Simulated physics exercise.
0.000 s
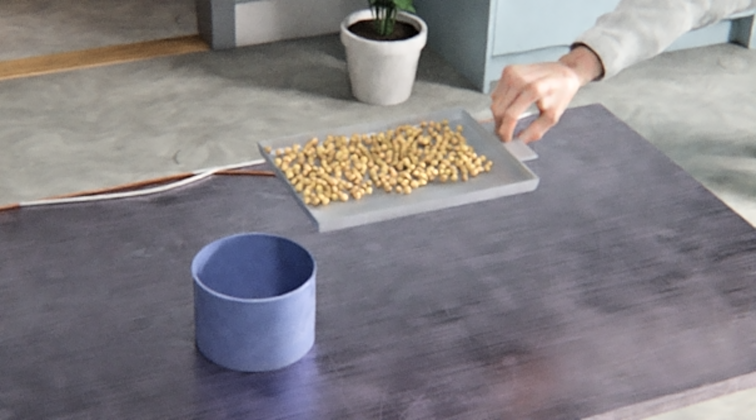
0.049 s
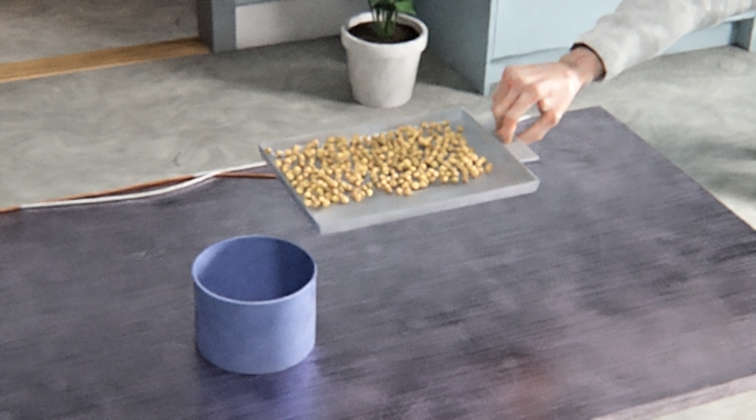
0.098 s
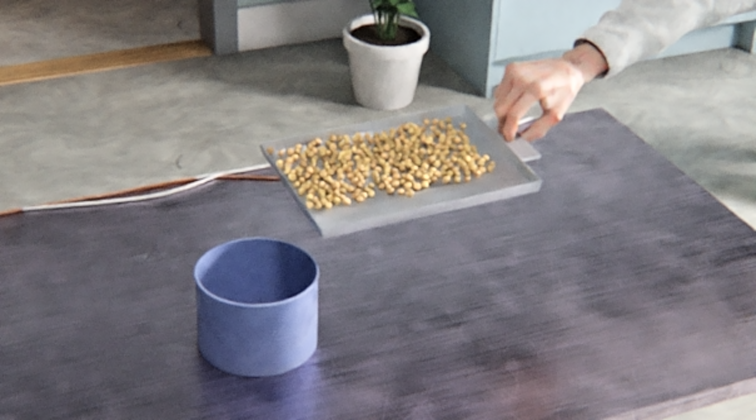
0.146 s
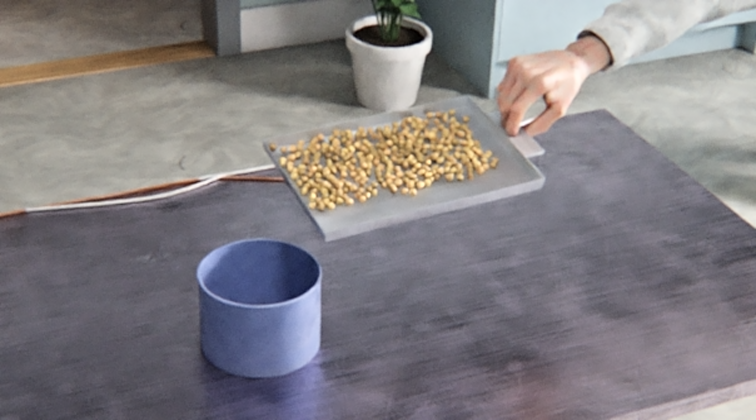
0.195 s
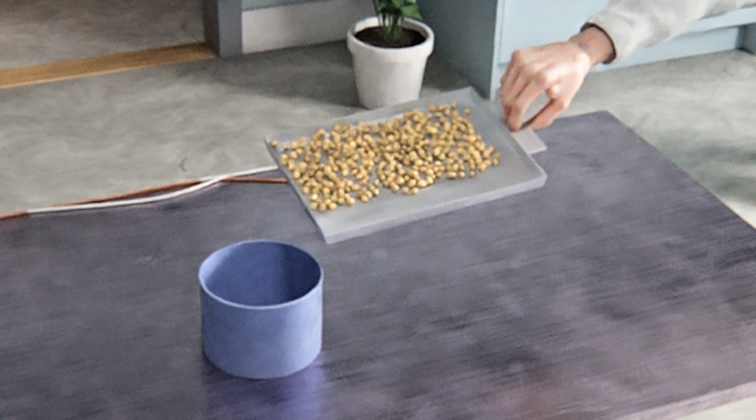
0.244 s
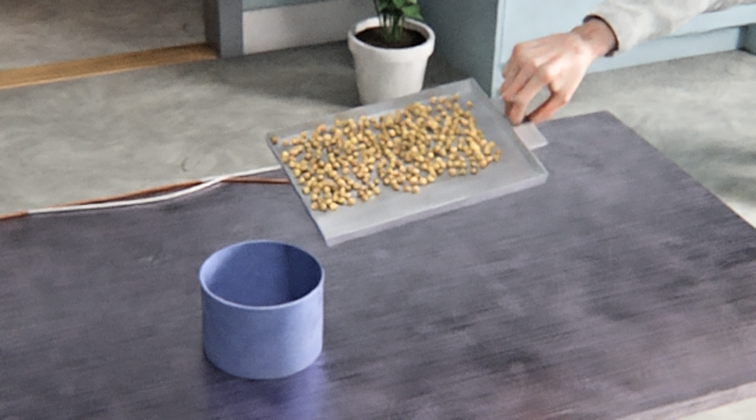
A hand at the right holds a gray rimmed tray of dried chickpeas above a dark table and gradually tilts it, raising the back edge while the left front corner dips slightly, near a still blue pot.
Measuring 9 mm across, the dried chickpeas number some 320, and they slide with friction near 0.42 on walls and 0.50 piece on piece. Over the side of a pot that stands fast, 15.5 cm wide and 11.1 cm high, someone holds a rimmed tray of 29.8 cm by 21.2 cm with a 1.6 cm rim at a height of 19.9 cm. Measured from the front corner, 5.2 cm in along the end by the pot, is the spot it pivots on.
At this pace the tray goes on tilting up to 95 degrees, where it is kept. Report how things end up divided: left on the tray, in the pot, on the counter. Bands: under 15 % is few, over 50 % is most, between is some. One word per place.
Tray: Few, pot: Few, counter: Most.
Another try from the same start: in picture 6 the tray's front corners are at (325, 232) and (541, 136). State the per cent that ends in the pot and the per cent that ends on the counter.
Final per cent - pot 65, counter 35.
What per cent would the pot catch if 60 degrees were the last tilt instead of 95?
Pot share: About 0 per cent.
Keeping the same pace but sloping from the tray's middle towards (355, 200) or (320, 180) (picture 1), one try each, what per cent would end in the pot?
The share comes to roughly 35 in a hundred, then roughly 60 in a hundred.
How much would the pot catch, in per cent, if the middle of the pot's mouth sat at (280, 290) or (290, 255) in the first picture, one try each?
50 and 5 %.
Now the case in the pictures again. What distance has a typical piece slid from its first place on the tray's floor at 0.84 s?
I'd say close to 8 centimetres.
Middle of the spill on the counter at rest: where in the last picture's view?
Around (349, 391).
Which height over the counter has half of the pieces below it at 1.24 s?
Around 24 cm up.
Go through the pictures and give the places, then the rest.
The first picture shows tray tilt 0 degrees, front corners at (320, 221) and (536, 178); middle of the pieces at (379, 162); pot at (254, 266).
The second picture shows tray tilt 1 degrees, front corners at (321, 224) and (537, 180); middle of the pieces at (380, 163).
The third picture shows tray tilt 3 degrees, front corners at (323, 227) and (539, 180); middle of the pieces at (382, 163).
The fourth picture shows tray tilt 6 degrees, front corners at (325, 230) and (542, 178), lowest corner left front; middle of the pieces at (385, 159).
The fifth picture shows tray tilt 9 degrees, front corners at (327, 234) and (544, 176), lowest corner left front; middle of the pieces at (386, 156).
The sixth picture shows tray tilt 12 degrees, front corners at (327, 236) and (546, 173), lowest corner left front; middle of the pieces at (387, 152); pot at (262, 273). Its pace works out near 65 degrees a second.
After 0.84 s, tilt 51 degrees; the tray holds 100 %, the pot 0 %.
After 1.24 s, tilt 77 degrees; the tray holds 90 %, the pot 0 %.
After 1.73 s, tilt 95 degrees; the tray holds 10 %, the pot 0 %.
By 2.5 s all is still; tray 0 %, pot 0 %, counter 100 %.
